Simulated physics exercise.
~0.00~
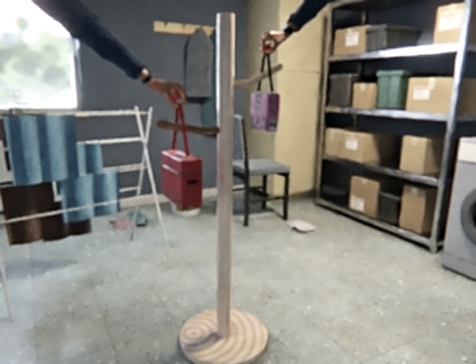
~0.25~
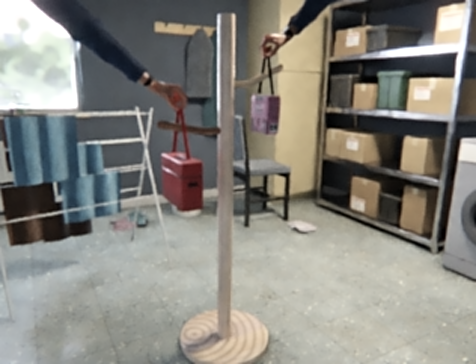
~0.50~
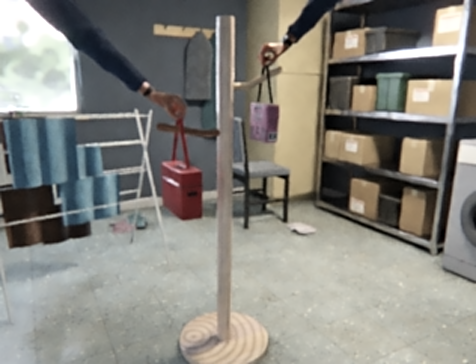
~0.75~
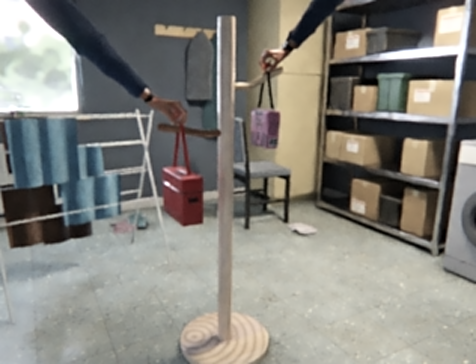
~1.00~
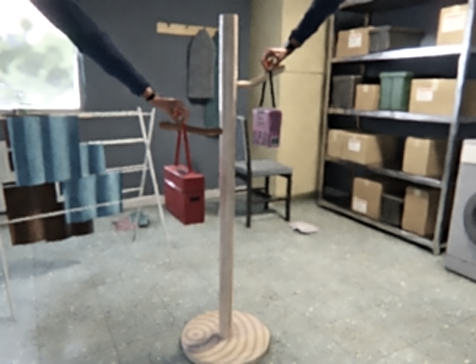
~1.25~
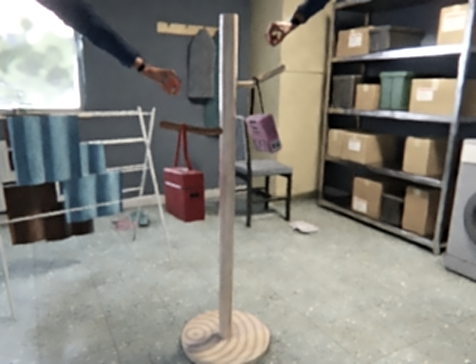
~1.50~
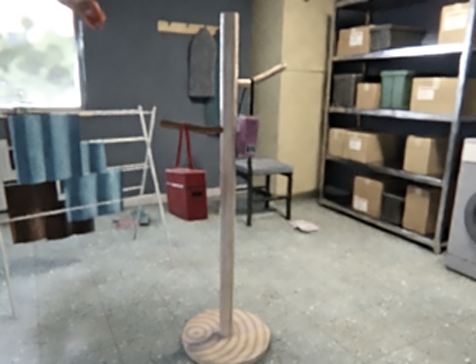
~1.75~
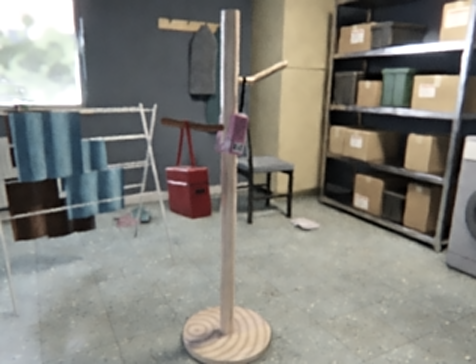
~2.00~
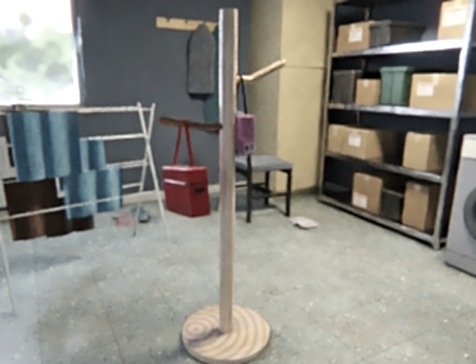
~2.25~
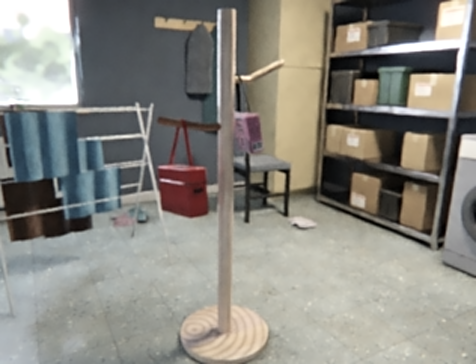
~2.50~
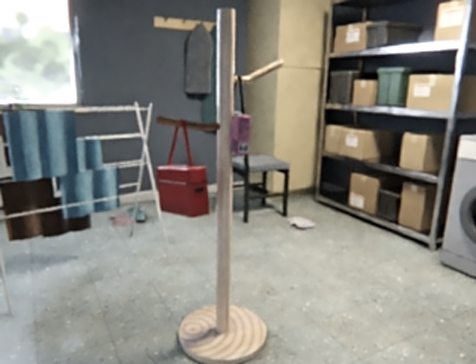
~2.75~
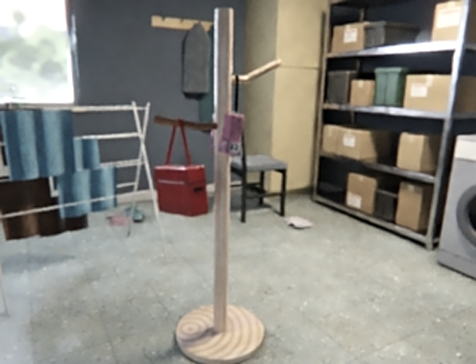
In a room with a drying rack, cardboard boxes on shelves and a chair, two hands hold a red case and a pink pouch by their straps beside a wooden stand. The hands lower them together, the case onto the left peg and the pouch onto the right. Both hands let go and draw back out of view. The pouch slides inward along its peg toward the post, then swings back and forth, passing behind it, while the case barely moves. At the end, both still hang from the stand, the pouch tilting close to the post.
